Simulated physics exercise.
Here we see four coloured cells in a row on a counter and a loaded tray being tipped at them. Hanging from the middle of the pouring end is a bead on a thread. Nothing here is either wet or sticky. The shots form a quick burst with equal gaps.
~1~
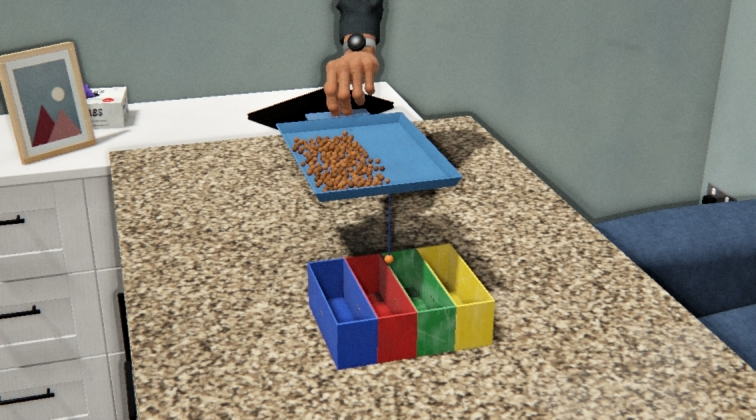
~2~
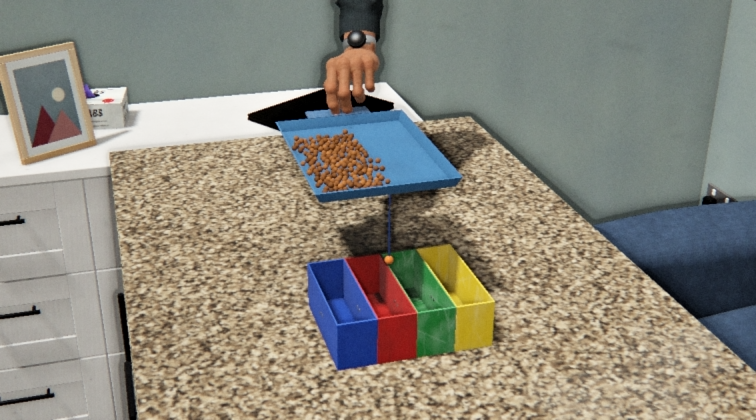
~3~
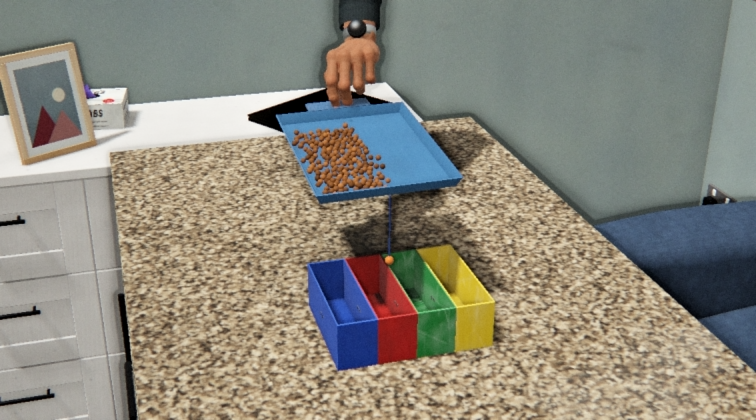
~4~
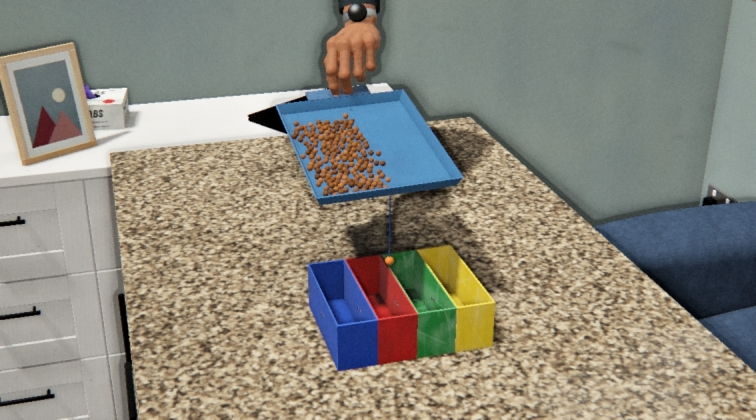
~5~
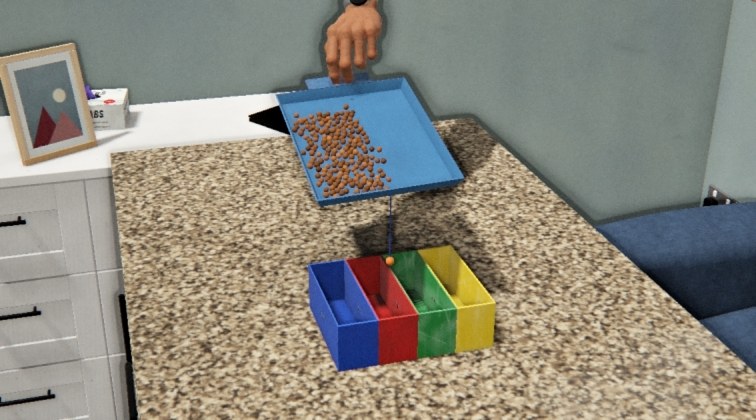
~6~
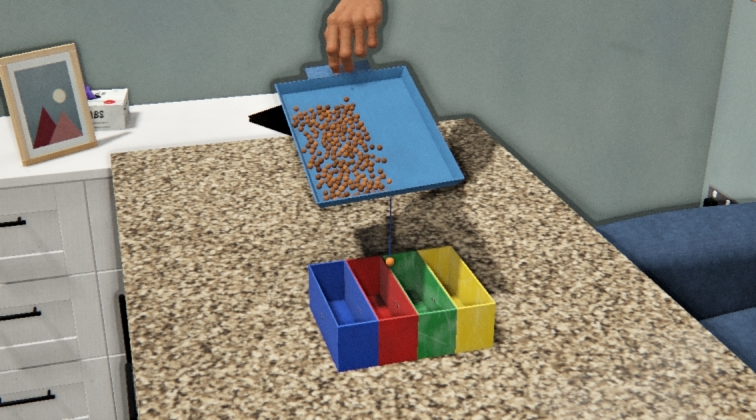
On a speckled counter beside a white cabinet, a hand holds a blue tray of small brown balls near a box with blue, red, green and yellow cells. The hand gradually raises the tray's back edge, steepening it, and the balls spread slightly within the tray.
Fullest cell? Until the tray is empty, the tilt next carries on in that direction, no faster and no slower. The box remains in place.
Blue.
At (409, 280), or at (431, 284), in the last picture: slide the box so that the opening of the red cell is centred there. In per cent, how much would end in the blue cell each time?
Trial 1: 30 percent; trial 2: 20 percent.
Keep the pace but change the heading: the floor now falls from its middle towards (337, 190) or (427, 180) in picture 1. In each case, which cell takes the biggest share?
Blue, then the yellow cell.
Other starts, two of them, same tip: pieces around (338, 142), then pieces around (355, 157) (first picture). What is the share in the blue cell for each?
Shares in turn: 50 % and 40 %.
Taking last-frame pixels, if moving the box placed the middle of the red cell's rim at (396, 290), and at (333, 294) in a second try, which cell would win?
That blue cell; that red cell.
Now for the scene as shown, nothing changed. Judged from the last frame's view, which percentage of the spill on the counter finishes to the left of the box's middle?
I'd put it at close to 100 per cent.
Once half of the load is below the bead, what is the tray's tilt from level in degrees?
It's turned some 80 degrees by then.
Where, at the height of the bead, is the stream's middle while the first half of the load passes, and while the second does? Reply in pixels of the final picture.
Near (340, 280) and later near (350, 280).
Shortly afterwards, tray tipped steeply; near two thirds on the tray; a little in the blue cell; a little in the red cell; only a few in the green cell; near a quarter falling or outside the box.
Next, tray tipped past a quarter turn; near half in the blue cell; near a quarter in the red cell; a little in the green cell; only a few in the yellow cell; near a quarter falling or outside the box.
Some moments later, tray tipped past a quarter turn; near half in the blue cell; near a quarter in the red cell; a little in the green cell; only a few in the yellow cell; near a quarter falling or outside the box.
In the end, tray tipped past a quarter turn; near half in the blue cell; near a quarter in the red cell; a little in the green cell; only a few in the yellow cell; near a quarter outside the box.
